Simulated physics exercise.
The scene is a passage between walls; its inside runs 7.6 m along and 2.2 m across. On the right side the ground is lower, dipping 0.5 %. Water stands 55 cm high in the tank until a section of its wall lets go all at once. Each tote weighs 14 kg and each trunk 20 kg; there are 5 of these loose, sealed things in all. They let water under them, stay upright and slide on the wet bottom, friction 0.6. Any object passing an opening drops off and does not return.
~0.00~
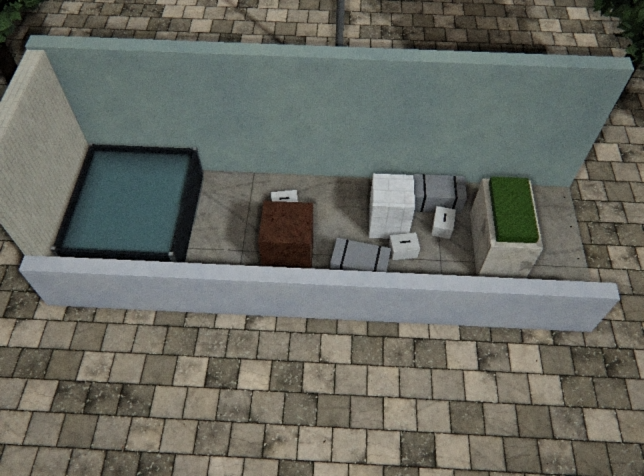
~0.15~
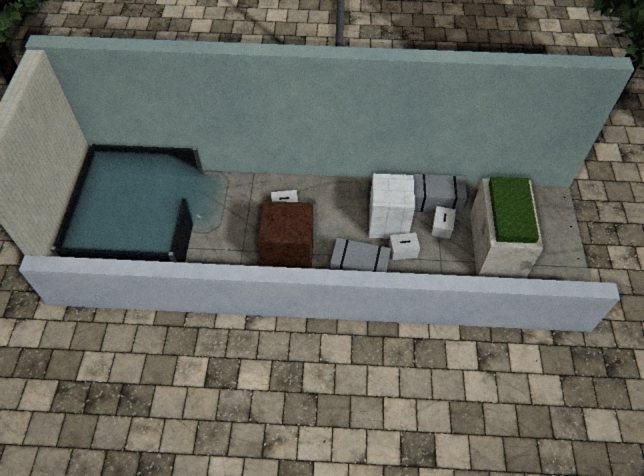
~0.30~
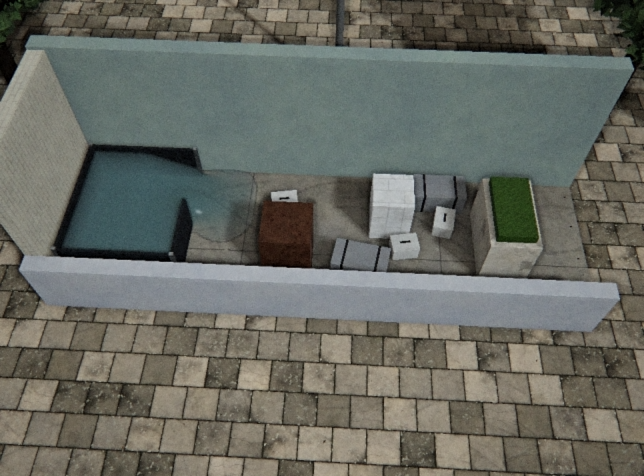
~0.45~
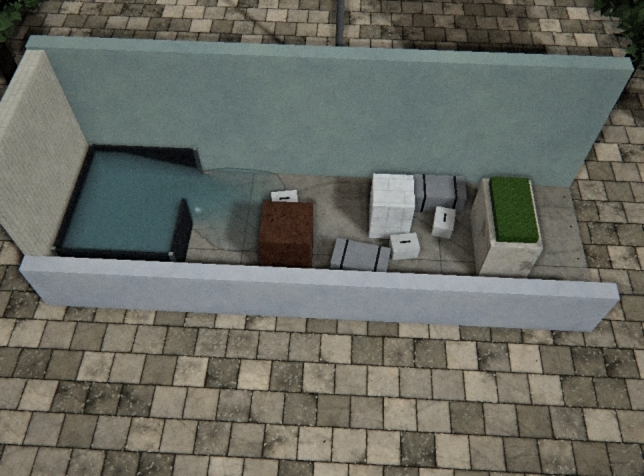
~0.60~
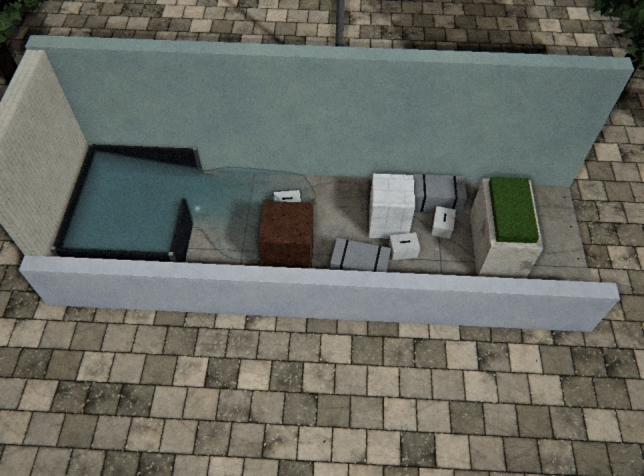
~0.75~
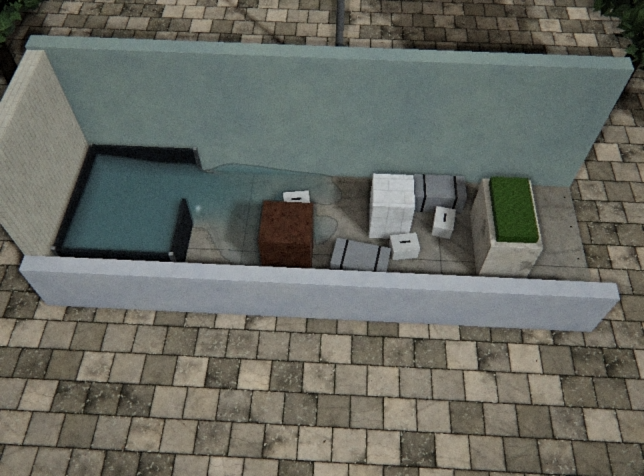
Water pouring through a gap in a dark tank at left, spreading rightward around a reddish-brown block and nudging a small white box.
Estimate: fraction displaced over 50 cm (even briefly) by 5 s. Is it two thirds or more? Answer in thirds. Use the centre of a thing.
No, it is between one and two thirds.
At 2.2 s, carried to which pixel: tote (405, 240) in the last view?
My estimate: Around (431, 250).
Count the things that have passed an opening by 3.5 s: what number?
0 of them.
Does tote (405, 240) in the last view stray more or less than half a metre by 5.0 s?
That one comes out beyond it.
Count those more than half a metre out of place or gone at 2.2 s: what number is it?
By then the count is 1.
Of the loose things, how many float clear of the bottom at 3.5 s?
The count is 4.
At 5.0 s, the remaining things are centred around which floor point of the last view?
At about (421, 243).
After 1.1 s 1 of 5 are over 50 cm from their spots; 0 afloat.
After 2.2 s 1 of 5 are over 50 cm from their spots; 1 afloat.
After 3.5 s 2 of 5 are over 50 cm from their spots; 4 afloat.
After 5.0 s 2 of 5 are over 50 cm from their spots, and 2 have been at some point; 5 afloat.
